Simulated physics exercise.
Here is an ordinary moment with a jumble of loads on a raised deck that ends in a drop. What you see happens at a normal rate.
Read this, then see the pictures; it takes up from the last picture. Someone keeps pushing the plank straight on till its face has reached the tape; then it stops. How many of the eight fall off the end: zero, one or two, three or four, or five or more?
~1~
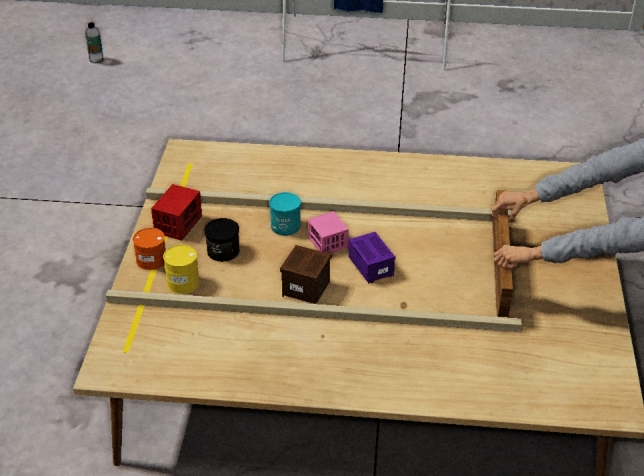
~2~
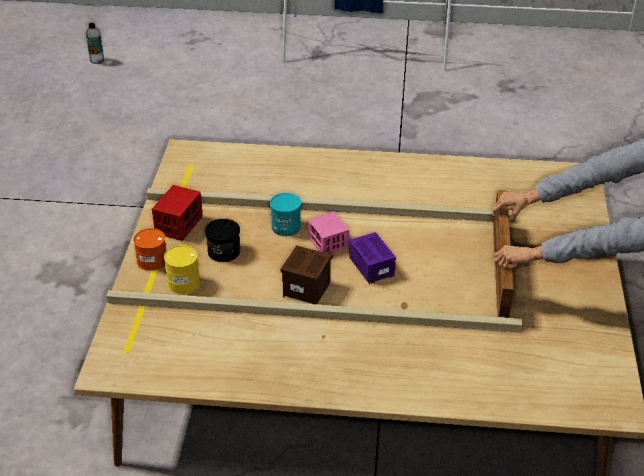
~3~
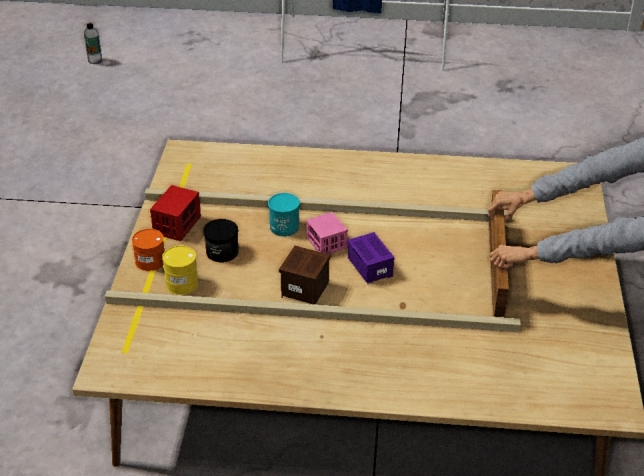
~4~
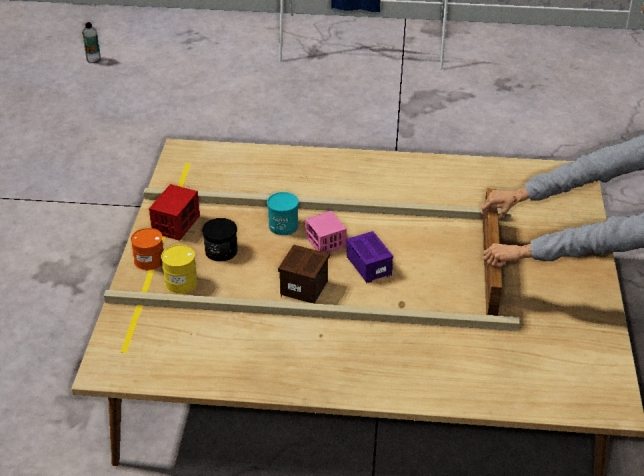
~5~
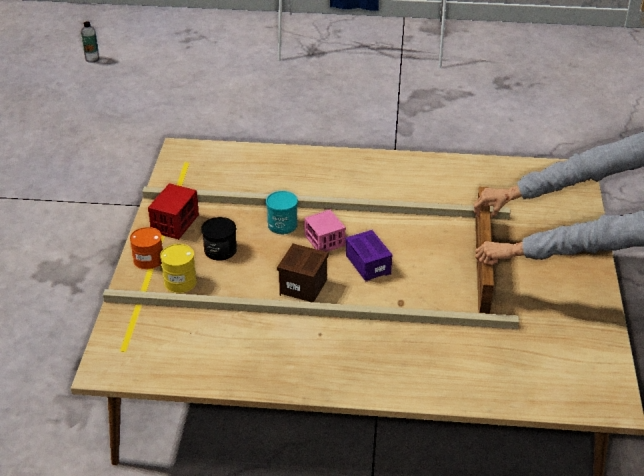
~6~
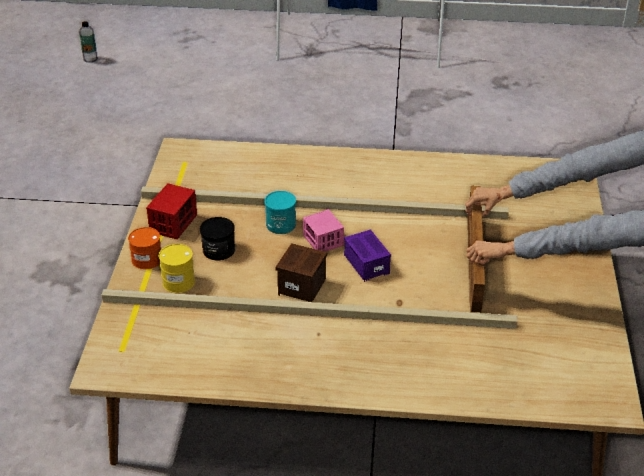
Watching this, the number dropping off is more than four.
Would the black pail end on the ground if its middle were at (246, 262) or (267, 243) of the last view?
Well, in that order, it winds up off it, then it winds up off it.
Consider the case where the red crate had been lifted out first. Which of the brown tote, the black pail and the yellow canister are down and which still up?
Result - brown tote: It stays aboard; black pail: It comes off; yellow canister: It comes off.
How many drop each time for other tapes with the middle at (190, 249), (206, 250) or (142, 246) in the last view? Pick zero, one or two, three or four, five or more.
Place one: One or two; place two: No fall at all; place three: At least five.
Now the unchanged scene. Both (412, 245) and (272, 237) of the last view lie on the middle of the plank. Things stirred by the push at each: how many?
Answer - first 0, then 4.
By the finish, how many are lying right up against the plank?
Contact count: 3.
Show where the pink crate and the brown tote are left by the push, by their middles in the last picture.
The pink crate comes to rest close to (151, 211), while the brown tote rests close to (125, 265).
A little later, none off yet; orange canister at rest near (146, 248); red crate at rest near (172, 211); yellow canister at rest near (177, 268).
When it is over, the number that fall off is five or more; down, turquoise pail, black pail, yellow canister, red crate and orange canister.
